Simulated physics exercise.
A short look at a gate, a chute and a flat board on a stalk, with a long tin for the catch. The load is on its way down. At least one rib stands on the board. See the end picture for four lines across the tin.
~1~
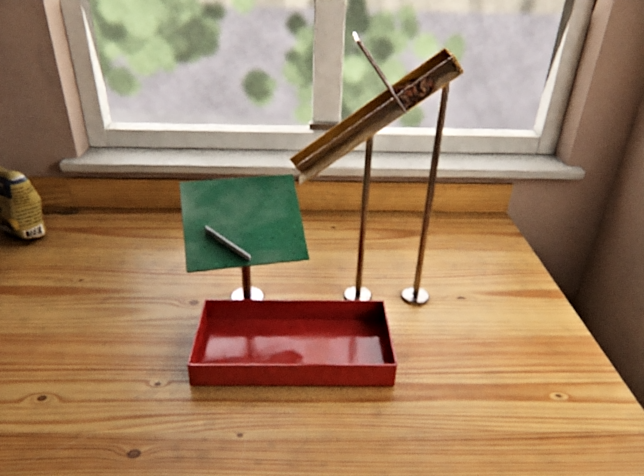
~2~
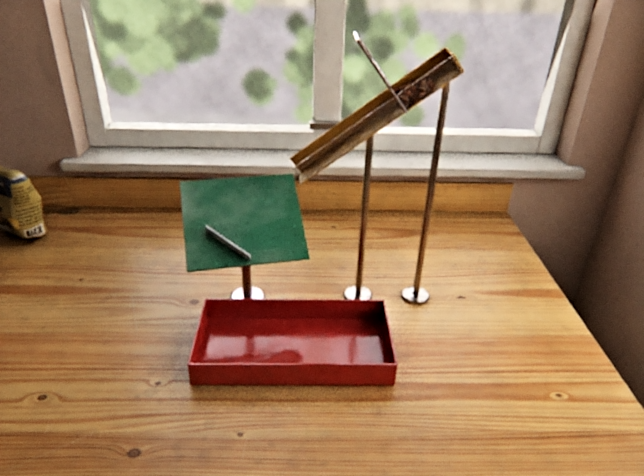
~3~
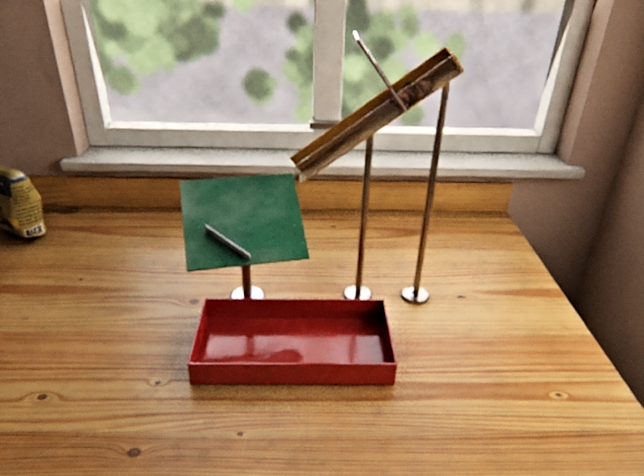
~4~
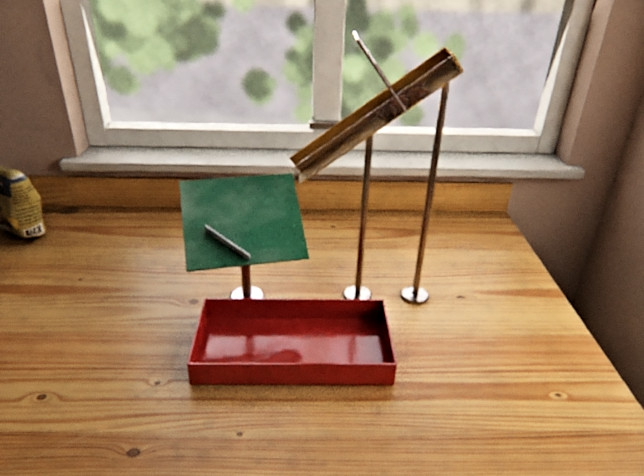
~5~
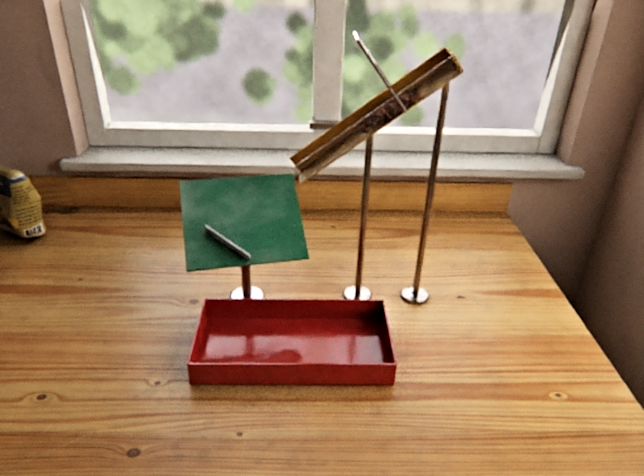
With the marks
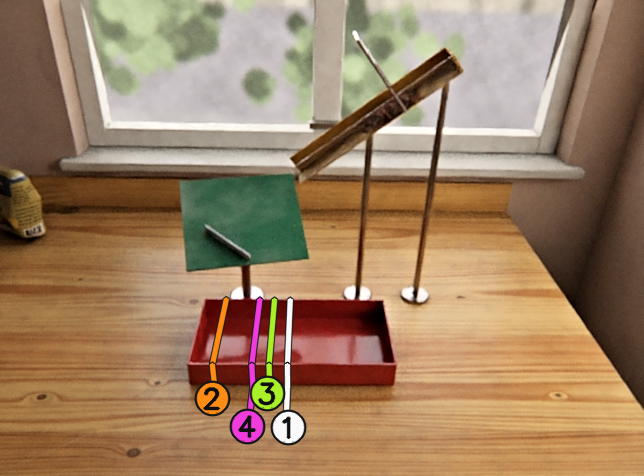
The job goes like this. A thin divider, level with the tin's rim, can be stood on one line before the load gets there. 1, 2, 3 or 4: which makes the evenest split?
It is 3.
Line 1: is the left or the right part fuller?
The left side.
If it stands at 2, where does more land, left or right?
The right side.
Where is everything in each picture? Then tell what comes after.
In the first frame, load behind the gate at (414, 91), bits of dog kibble; lip of the chute at (300, 179), sloping fairly steeply.
In the second frame, middle of the board at (243, 219), tilted fairly steeply; middle of its low edge at (250, 265); of its high edge at (238, 177).
In the third frame, front corners of the tin at (188, 363) and (397, 364), empty; front of the load at (393, 102).
In the fourth frame, middle of the load at (396, 101); its front at (381, 116), about a quarter of the way to the lip; rib from (205, 225) to (250, 255).
In the fifth frame, middle of the load at (388, 112); its front at (362, 125), about a third of the way to the lip.
On the marked copy, line 1 crosses the front rim at (287, 364); line 2 crosses the front rim at (212, 363); line 3 crosses the front rim at (269, 364); line 4 crosses the front rim at (251, 364).
If 1 is chosen, of what is caught, most on the left of the divider, a small part on the right.
If 2 is chosen, of what is caught, a stray few on the left of the divider, nearly all on the right.
If 3 is chosen, of what is caught, about half on the left of the divider, about half on the right.
If 4 is chosen, of what is caught, a small part on the left of the divider, nearly all on the right.
